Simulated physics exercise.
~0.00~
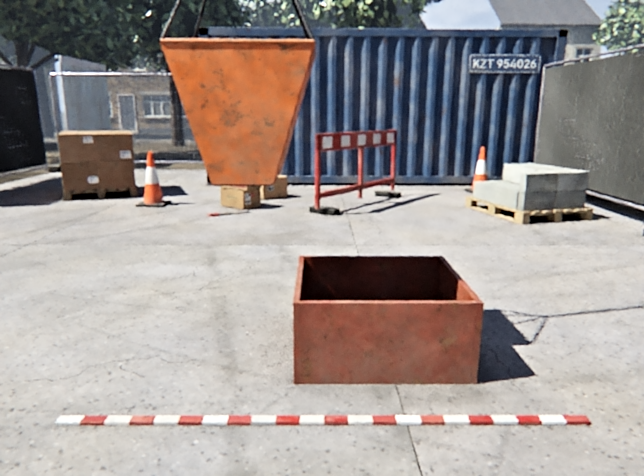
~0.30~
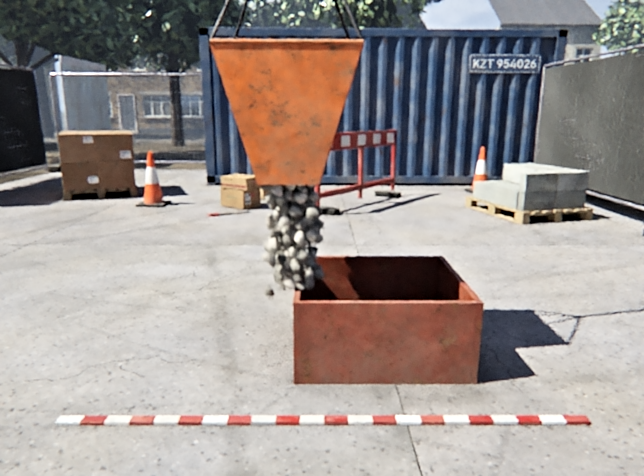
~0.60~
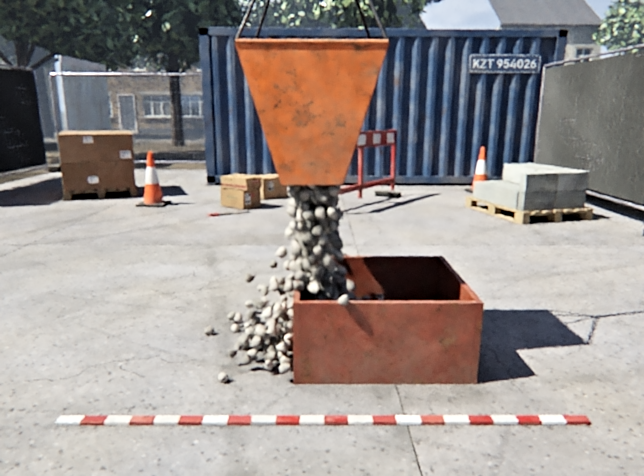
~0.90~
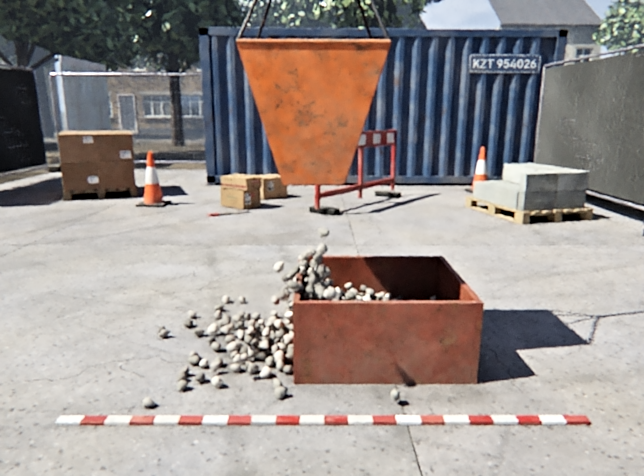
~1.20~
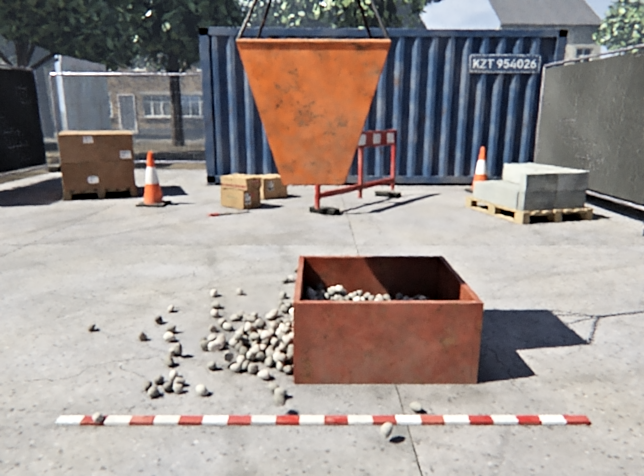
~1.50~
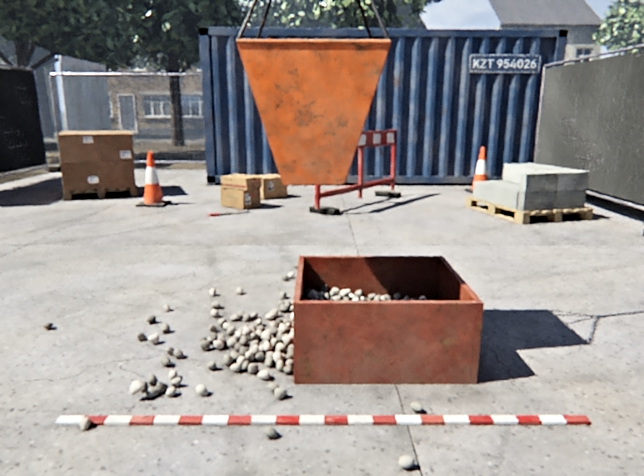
Orange crane skip moving right and dropping round stones, most landing in a red bin, the rest scattering on its left.
